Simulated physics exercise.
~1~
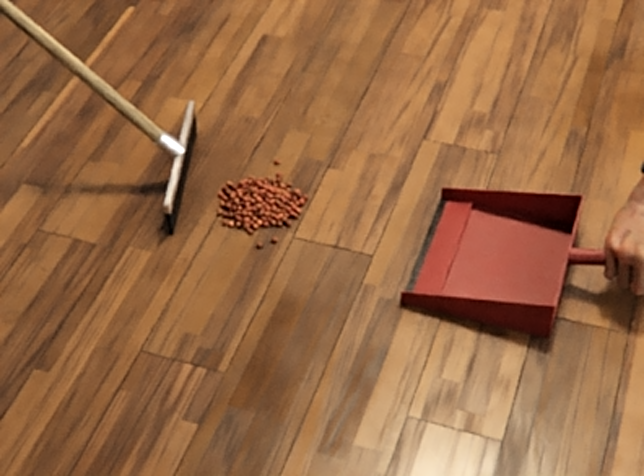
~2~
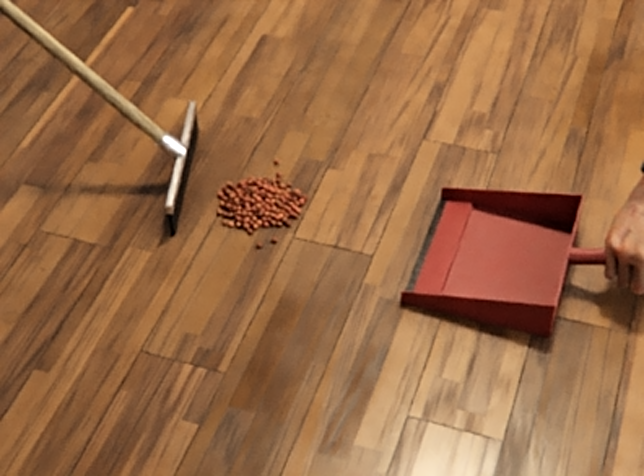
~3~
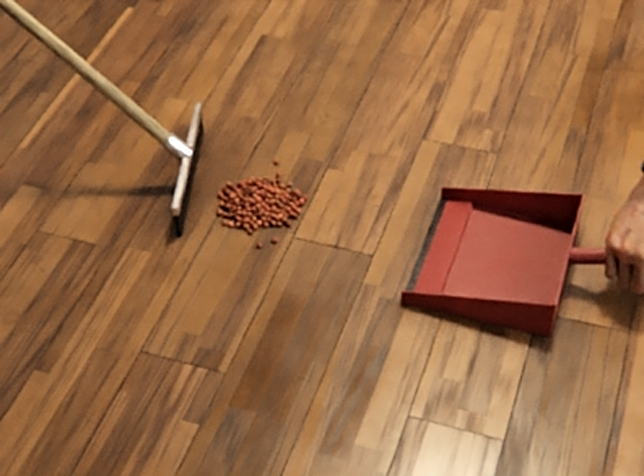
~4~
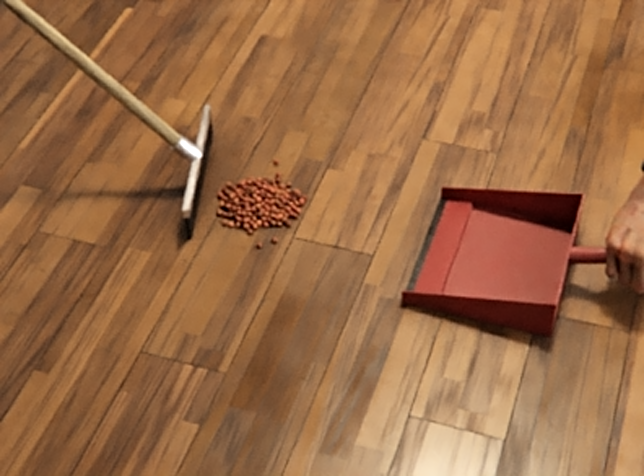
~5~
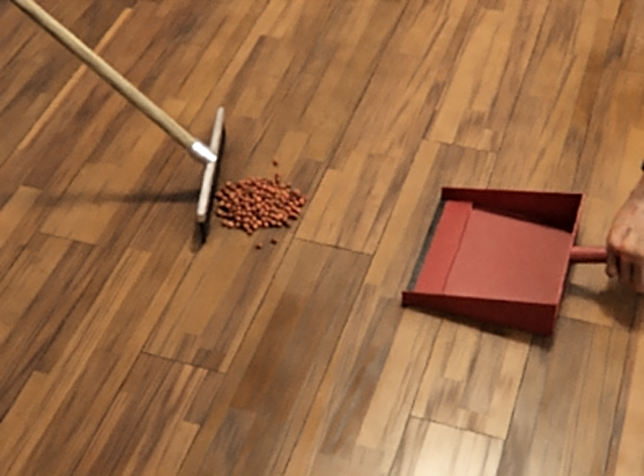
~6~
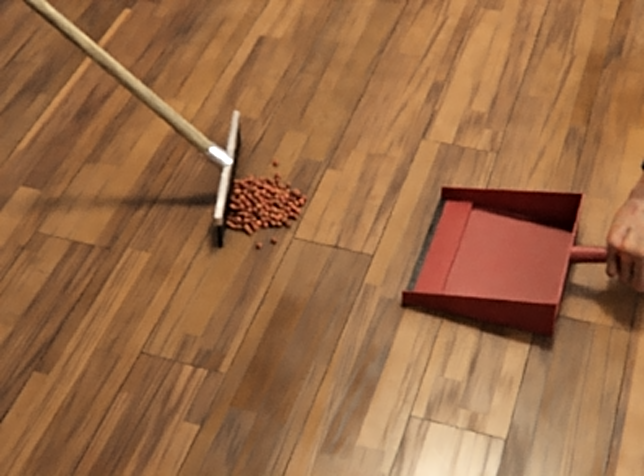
The clip shows a long-handled blade sliding slowly right across a wooden floor until it meets and begins pushing into a small pile of reddish-brown pellets, while a hand at the right holds a red dustpan still.
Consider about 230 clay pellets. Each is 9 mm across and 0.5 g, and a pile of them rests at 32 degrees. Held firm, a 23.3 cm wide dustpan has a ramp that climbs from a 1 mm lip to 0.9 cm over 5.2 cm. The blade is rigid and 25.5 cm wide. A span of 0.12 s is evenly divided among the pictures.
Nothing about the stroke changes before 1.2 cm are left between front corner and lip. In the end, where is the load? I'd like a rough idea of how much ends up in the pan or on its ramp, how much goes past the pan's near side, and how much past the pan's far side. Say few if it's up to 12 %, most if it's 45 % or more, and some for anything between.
Here is my call: Pan most, near side few, far side some.
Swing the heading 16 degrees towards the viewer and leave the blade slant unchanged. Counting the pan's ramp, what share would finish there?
My guess is some 55 percent.
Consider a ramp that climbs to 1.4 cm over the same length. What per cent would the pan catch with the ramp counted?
Estimated share: Around 55 in a hundred.
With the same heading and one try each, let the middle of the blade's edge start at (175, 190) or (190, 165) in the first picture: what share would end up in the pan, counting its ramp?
Around 65 percent, then around 60 percent.
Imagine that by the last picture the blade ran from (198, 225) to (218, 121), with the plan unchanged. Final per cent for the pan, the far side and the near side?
Split: Pan = 30, far = 15, near = 5.
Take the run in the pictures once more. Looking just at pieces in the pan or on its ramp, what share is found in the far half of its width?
Estimate: Close to 60 %.
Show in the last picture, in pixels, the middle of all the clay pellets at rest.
Centre at rest: Approx. (471, 233) px.
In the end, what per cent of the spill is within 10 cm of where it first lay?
Around 0 percent.
Then, 0.13 s after the last picture, middle of the blade 18 cm from the lip; 0 % over the lip, far side 5 %, near side 0 %.
Then, 0.22 s after the last picture, middle of the blade 8 cm from the lip; 0 % over the lip, far side 15 %, near side 0 %.
Then, 0.44 s after the last picture, middle of the blade 4 cm from the lip; 60 % over the lip, far side 20 %, near side 0 %.
In the end, pan 60 %, near side 0 %, far side 20 %, in front of the lip or behind the blade 15 %.
